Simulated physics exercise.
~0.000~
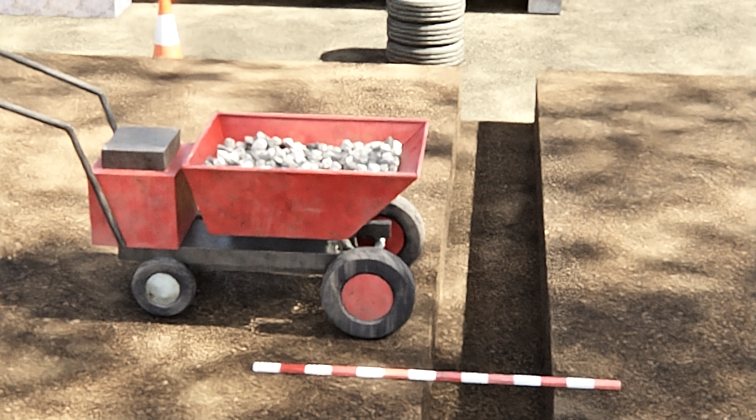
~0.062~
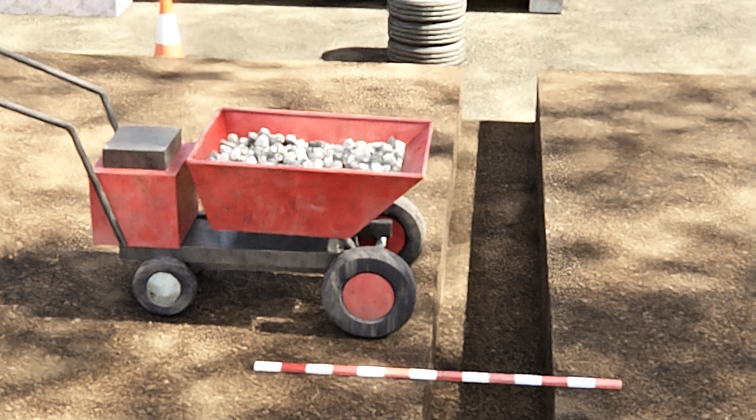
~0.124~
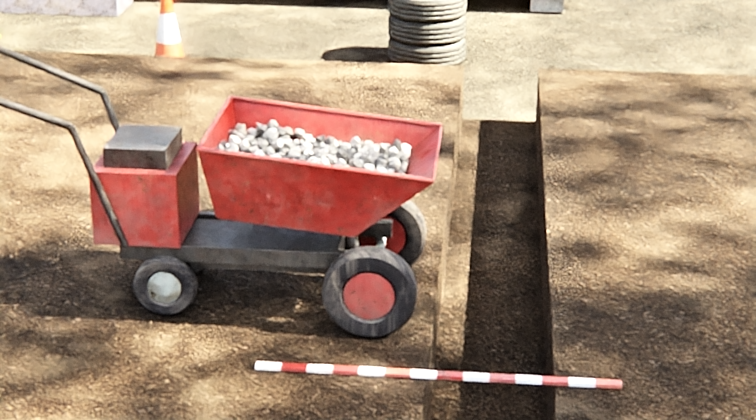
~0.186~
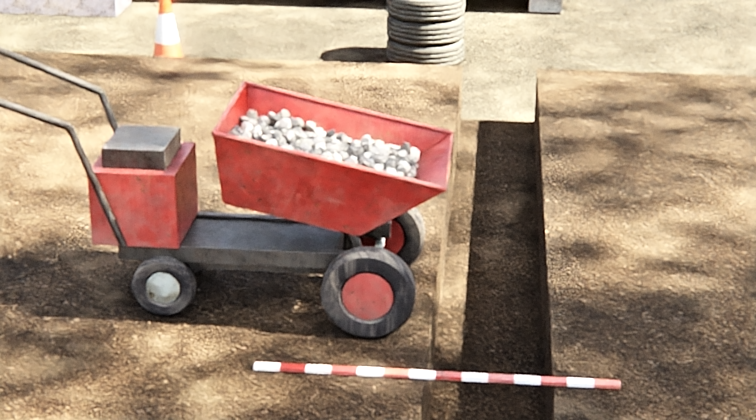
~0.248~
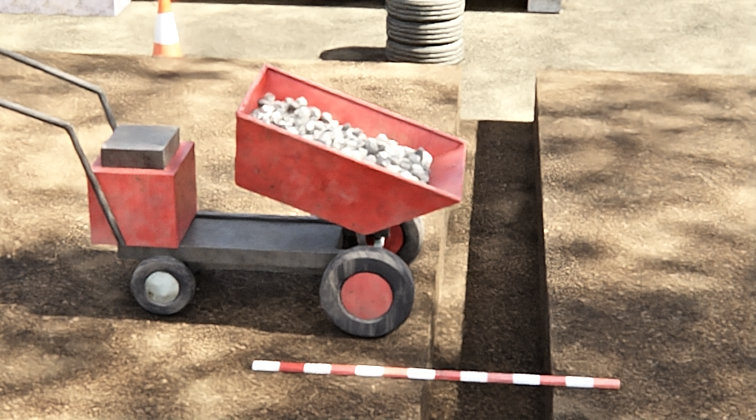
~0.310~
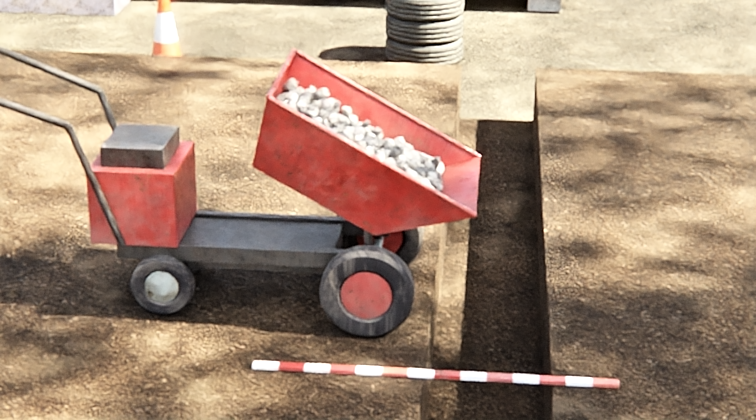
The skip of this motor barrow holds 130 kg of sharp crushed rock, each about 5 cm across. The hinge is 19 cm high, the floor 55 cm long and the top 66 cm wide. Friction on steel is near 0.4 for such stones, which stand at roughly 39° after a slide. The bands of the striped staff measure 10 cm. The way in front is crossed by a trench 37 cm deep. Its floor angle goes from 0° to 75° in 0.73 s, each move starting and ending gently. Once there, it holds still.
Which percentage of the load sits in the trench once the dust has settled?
Near 51 per cent.
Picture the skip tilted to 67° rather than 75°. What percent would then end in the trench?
Roughly 55 per cent would end in the trench.
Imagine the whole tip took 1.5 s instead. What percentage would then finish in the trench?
It would be near 70 percent.
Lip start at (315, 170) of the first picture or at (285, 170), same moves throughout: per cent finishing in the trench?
Close to 100 percent in the first case, 70 percent in the second.
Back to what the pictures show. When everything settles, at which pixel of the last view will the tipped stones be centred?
Their middle lands near (542, 346).
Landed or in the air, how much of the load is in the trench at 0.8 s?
I'd say near 15 per cent at that time.
After 0.6 s the floor is at 64°; 100 % in the skip; the foremost stones are at (494, 250).
After 0.8 s the floor is at 75°; 72 % in the skip, 16 % in the trench, 12 % past the trench; the foremost stones are at (586, 312).
After 1.2 s the floor is at 75°; 10 % in the skip, 40 % in the trench, 50 % past the trench; the foremost stones are past the picture's edge.
After 3.1 s the floor is at 75°; 0 % in the skip, 51 % in the trench, 49 % past the trench; the foremost stones are past the picture's edge.
